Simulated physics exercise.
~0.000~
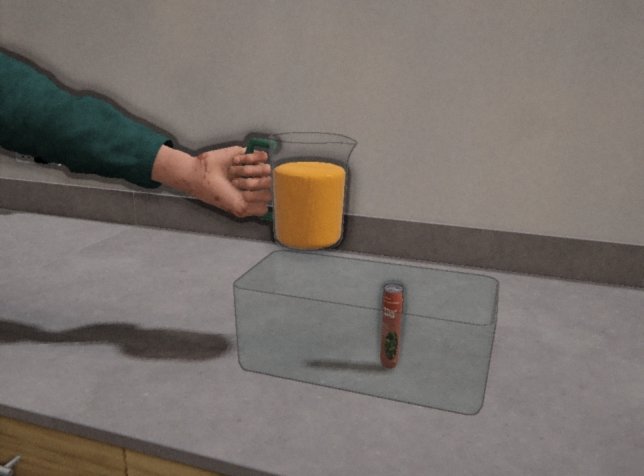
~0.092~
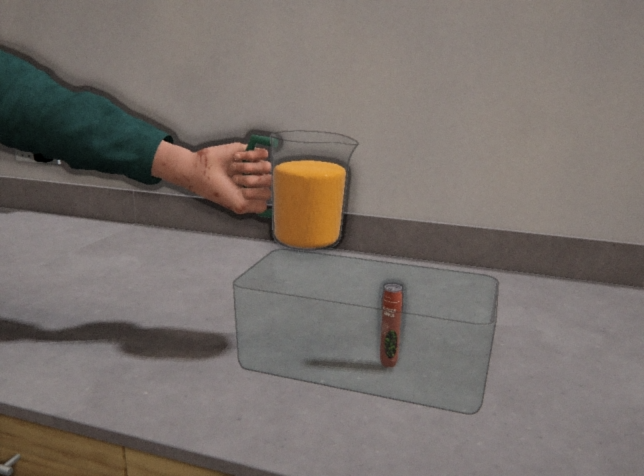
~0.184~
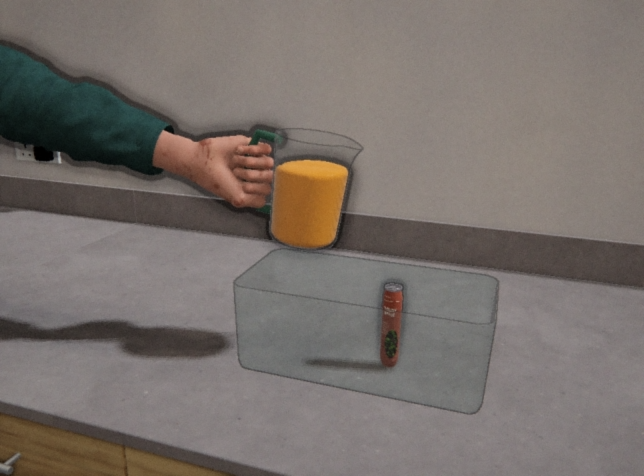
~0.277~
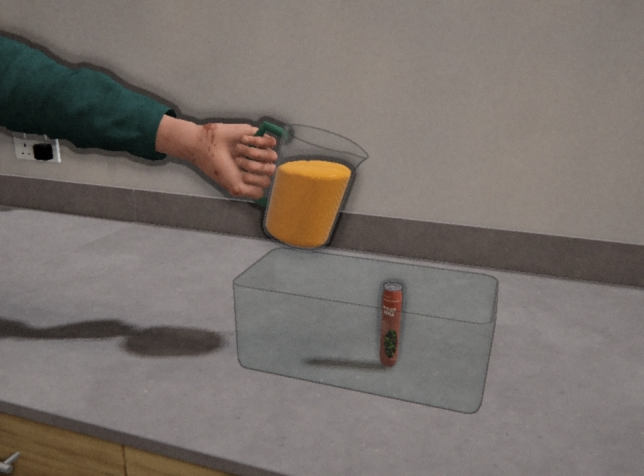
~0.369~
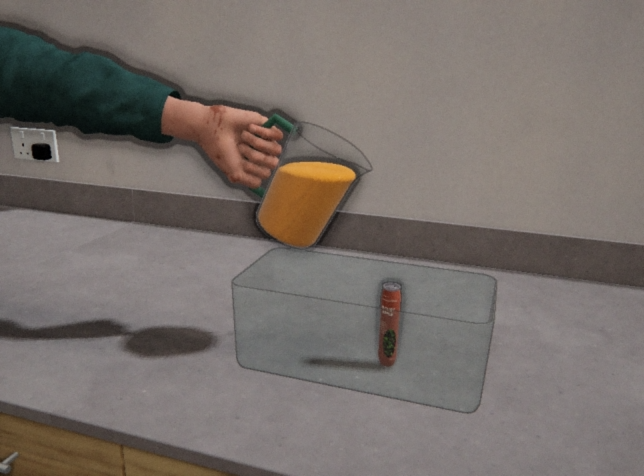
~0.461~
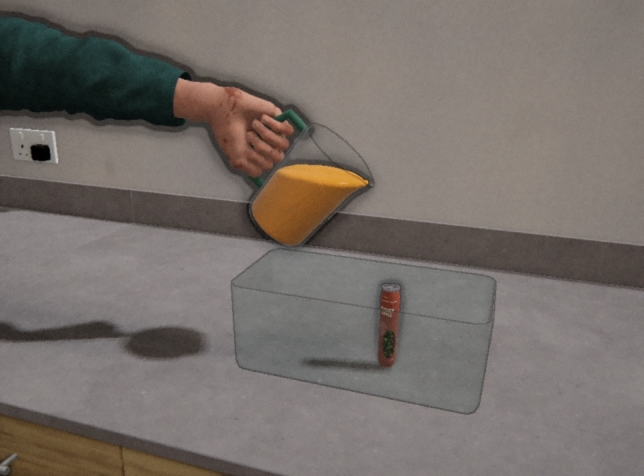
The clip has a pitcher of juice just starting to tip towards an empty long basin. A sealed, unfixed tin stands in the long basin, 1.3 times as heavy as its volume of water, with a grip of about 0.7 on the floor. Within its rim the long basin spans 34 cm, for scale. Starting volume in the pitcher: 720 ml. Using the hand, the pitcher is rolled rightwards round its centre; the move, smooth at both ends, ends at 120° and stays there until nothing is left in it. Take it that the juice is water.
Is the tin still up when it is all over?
It overturns.
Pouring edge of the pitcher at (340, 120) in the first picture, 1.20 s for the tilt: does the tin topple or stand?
Then the tin comes down.
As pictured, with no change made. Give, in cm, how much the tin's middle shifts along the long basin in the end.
All told, the tin's centre has moved close to 7.0 cm.
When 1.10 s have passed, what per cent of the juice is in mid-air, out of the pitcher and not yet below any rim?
Around 6 percent of the liquid.
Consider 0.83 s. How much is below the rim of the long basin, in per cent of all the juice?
Around 16%.
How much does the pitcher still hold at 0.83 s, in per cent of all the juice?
Fraction remaining: Approx. 64 per cent.
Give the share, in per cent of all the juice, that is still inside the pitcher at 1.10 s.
9 %.
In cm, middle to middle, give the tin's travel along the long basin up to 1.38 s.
Roughly 7 cm.
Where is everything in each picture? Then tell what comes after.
Tilt 0°; pouring edge (357, 142); surface from (278, 166) to (345, 171); the long basin's rim runs from (255, 267) to (497, 301); the tin's top is at (393, 292), in the first frame.
Tilt 2°; pouring edge (358, 143); surface from (278, 165) to (345, 171), in the second frame.
Tilt 7°; pouring edge (363, 148); surface from (280, 164) to (348, 171), in the third frame.
Tilt 15°; pouring edge (368, 156); surface from (282, 165) to (351, 172), in the fourth frame.
Tilt 26°; pouring edge (372, 169); surface from (277, 176) to (356, 174), in the fifth frame.
Tilt 39°; pouring edge (375, 186); surface from (268, 183) to (368, 182), in the sixth frame.
By 0.83 s the tilt is 95° and 64 per cent is still to pour; the tin stands where it began.
By 1.10 s the tilt is 118° and 9 per cent is still to pour; the tin leans 14°.
By 1.38 s the tilt is 120° and 0 per cent is still to pour; the tin lies on its side.
By 1.69 s the tilt is 120° and 0 per cent is still to pour; the tin lies on its side.
At rest the tin lies on its side.
